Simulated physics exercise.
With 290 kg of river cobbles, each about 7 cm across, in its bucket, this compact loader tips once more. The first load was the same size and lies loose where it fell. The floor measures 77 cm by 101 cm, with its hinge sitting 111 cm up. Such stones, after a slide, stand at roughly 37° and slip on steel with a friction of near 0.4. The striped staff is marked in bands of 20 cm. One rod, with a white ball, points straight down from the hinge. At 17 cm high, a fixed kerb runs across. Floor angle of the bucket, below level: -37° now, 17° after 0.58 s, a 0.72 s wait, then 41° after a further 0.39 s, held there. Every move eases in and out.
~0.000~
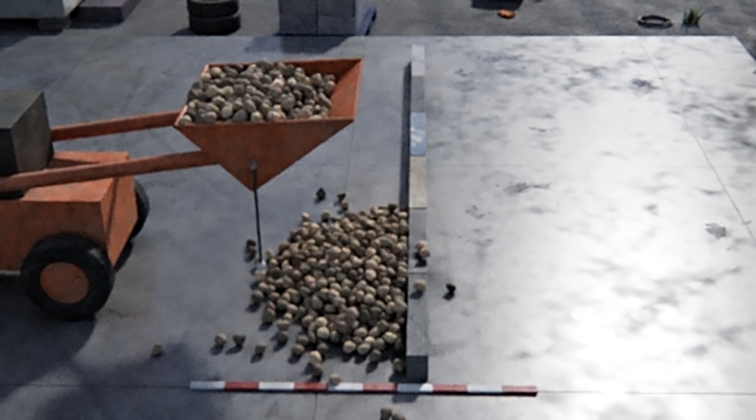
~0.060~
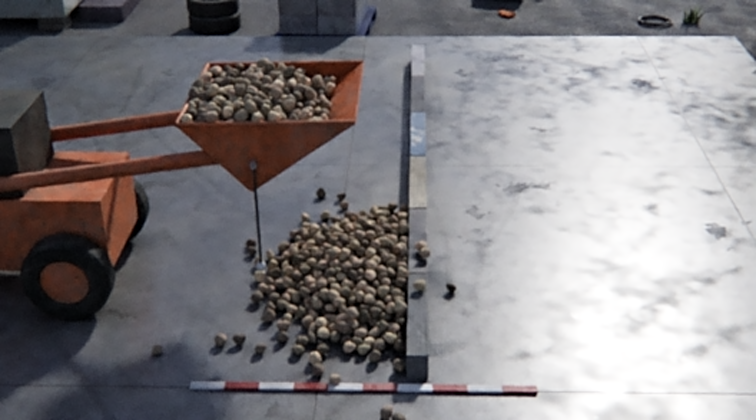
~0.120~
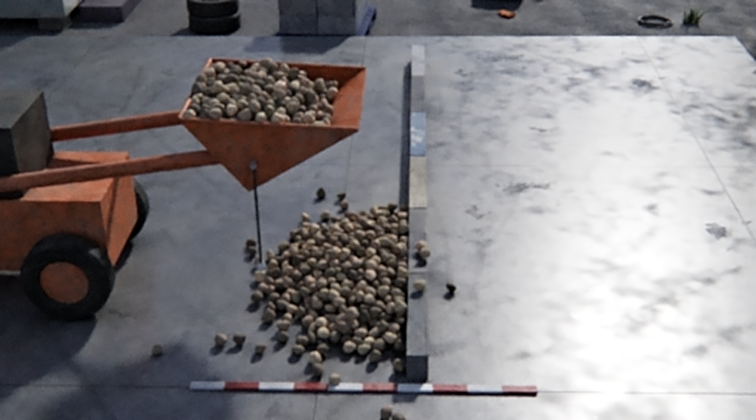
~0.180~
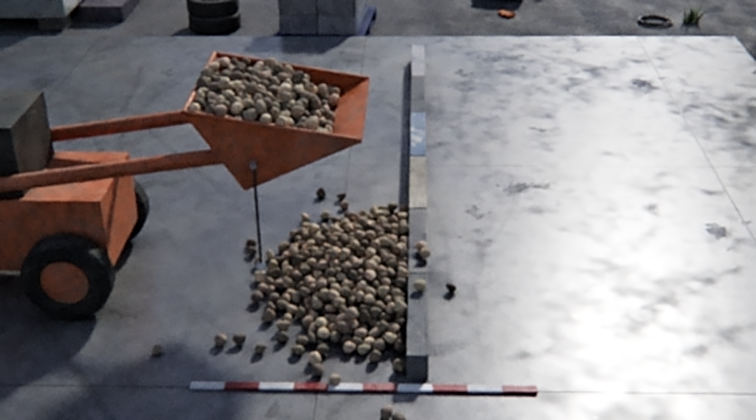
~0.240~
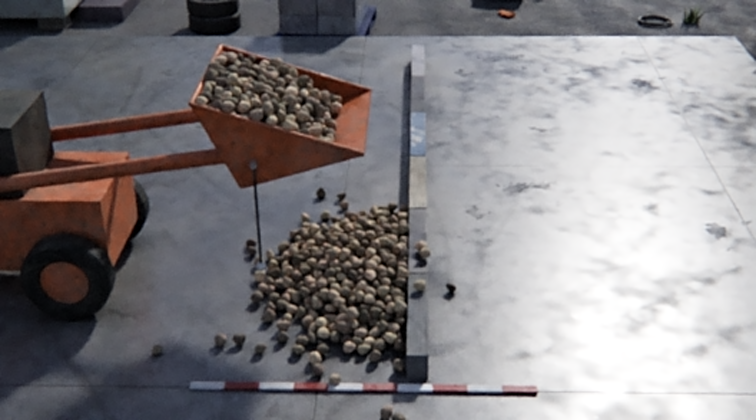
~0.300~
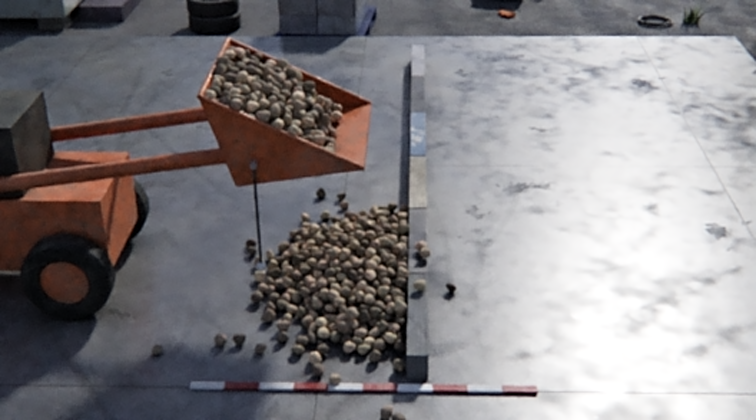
An orange loader's bucket full of round stones tilts down toward the right above a pile.
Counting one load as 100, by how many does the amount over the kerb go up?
By about 33 out of 100.
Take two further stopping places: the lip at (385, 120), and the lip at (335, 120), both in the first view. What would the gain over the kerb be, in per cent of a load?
Around 60 percent, then around 20 percent.
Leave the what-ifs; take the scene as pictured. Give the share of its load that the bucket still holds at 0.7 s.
It holds some 100 per cent.
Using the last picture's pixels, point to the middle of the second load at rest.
(395, 259).
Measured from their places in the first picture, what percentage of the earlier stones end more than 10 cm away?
Near 0 per cent, I reckon.
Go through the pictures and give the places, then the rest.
The bucket is at -37°, its lip at (354, 120); the top of the load is at (267, 77). The earlier load is highest near (365, 247), 23 cm above ground level, 100 % on this side of the kerb, in the first picture.
The bucket is at -35°, its lip at (355, 123); the top of the load is at (247, 77); the stones move at 0.2 m/s on average, in the second picture.
Lip at (358, 130), floor tilted -31°, highest stones at (234, 75); the stones move at 0.4 m/s on average, in the third picture.
The bucket is at -25°, its lip at (362, 141); the top of the load is at (226, 72); the stones move at 0.5 m/s on average, in the fourth picture.
Lip at (364, 154), floor tilted -17°, highest stones at (226, 67); the stones move at 0.5 m/s on average, in the fifth picture.
Lip at (364, 169), floor tilted -9°, highest stones at (232, 62); the stones move at 0.6 m/s on average, in the sixth picture.
After 0.4 s the floor is at 8°; in per cent of one load, 100 in the bucket, 100 on this side of the kerb; the foremost stones are at (416, 267).
After 0.7 s the floor is at 17°; in per cent of one load, 98 in the bucket, 102 on this side of the kerb; the foremost stones are at (416, 267).
After 2.1 s the floor is at 41°; in per cent of one load, 1 in the bucket, 169 on this side of the kerb, 30 over the kerb; the foremost stones are at (608, 275).
After 4.6 s the floor is at 41°; in per cent of one load, 0 in the bucket, 167 on this side of the kerb, 33 over the kerb; the foremost stones are at (615, 279). Net gain over the kerb, 33.
